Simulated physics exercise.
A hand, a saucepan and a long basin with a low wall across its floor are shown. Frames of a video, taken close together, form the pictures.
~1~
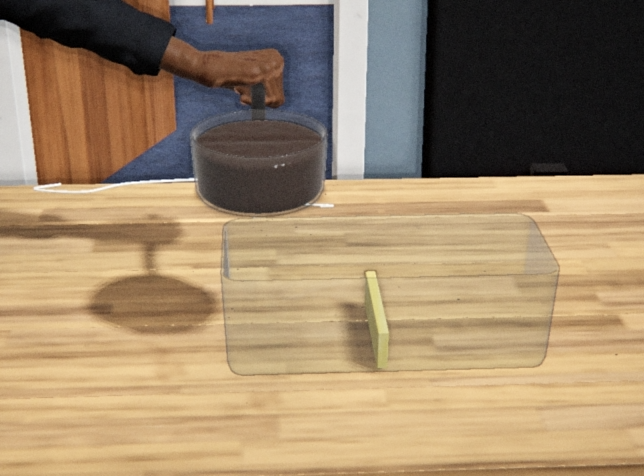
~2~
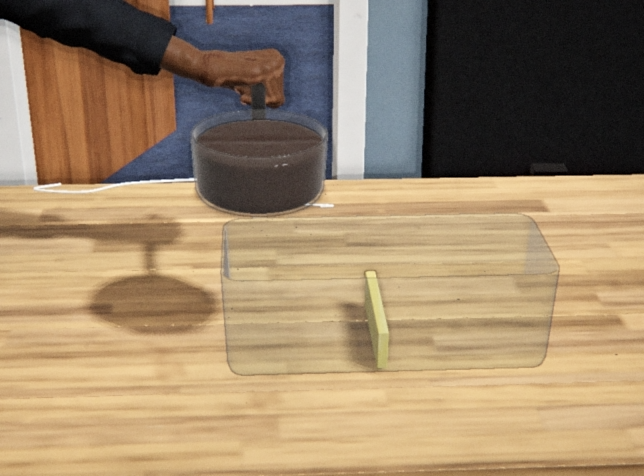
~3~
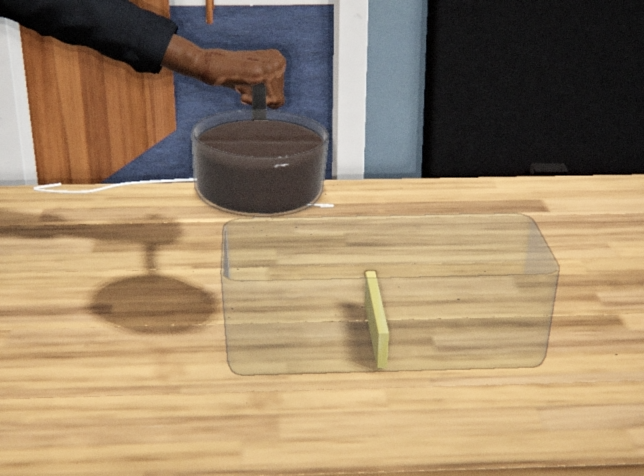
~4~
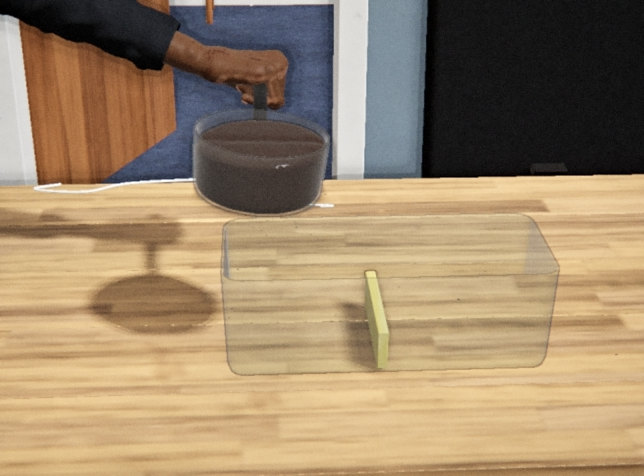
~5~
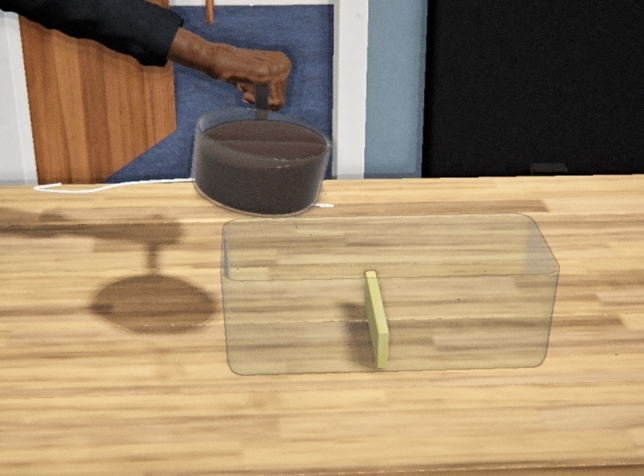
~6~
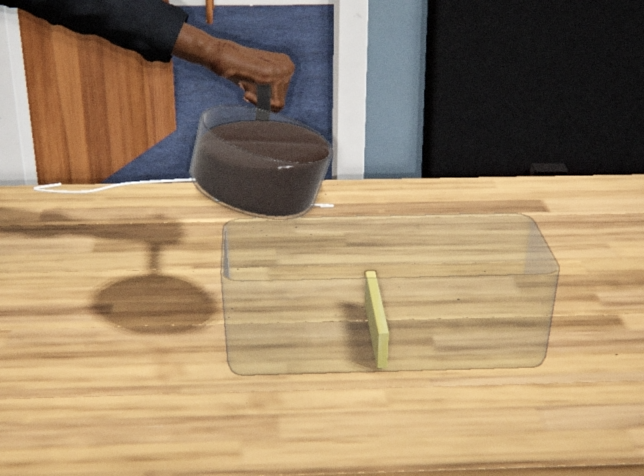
At first, a hand holds a clear saucepan of dark liquid nearly level above a wooden table, behind and to the left of a long, empty transparent basin with a low yellowish wall inside. Then the hand gradually tilts the pan slightly to the right, while the basin stays still.
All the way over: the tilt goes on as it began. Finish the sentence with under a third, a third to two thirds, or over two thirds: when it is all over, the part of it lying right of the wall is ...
... a third to two thirds.
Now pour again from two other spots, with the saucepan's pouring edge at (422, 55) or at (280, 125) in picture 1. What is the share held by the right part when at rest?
Roughly 95 % and 5 %.
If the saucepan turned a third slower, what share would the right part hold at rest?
I'd put it at some 50 percent.
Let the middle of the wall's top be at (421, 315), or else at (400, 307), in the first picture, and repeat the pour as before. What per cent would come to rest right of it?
In order, some 25 and 10 in a hundred.
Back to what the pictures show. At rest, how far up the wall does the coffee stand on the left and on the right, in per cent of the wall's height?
Once it settles, the left reaches around 40 and the right around 30.
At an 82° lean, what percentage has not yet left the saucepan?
I'd put it near 35 %.
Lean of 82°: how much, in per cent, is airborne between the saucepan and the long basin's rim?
About 30 %.
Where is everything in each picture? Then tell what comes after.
Tilt 0°; pouring edge (326, 133); surface from (194, 142) to (323, 139); the long basin's rim runs from (223, 250) to (545, 243); the wall's top is at (377, 302), in the first picture.
Tilt 1°; pouring edge (326, 134); surface from (194, 141) to (323, 139), in the second picture.
Tilt 3°; pouring edge (327, 136); surface from (196, 141) to (324, 140), in the third picture.
Tilt 6°; pouring edge (328, 140); surface from (197, 140) to (325, 142), in the fourth picture.
Tilt 10°; pouring edge (330, 145); surface from (197, 140) to (327, 143), in the fifth picture.
Tilt 16°; pouring edge (331, 151); surface from (198, 142) to (330, 144), in the sixth picture.
A moment on, the saucepan is tipped on its side and 36 per cent is still to pour, 11 is left of the wall and 20 right of it.
Next, the saucepan is tipped right over and 3 per cent is still to pour, 52 is left of the wall and 42 right of it.
Then the saucepan is tipped right over and 0 per cent is still to pour, 57 is left of the wall and 42 right of it.
Later the saucepan is tipped right over and 0 per cent is still to pour, 57 is left of the wall and 42 right of it.
At rest 57 per cent lies left of the wall, 42 right of it and 1 outside.
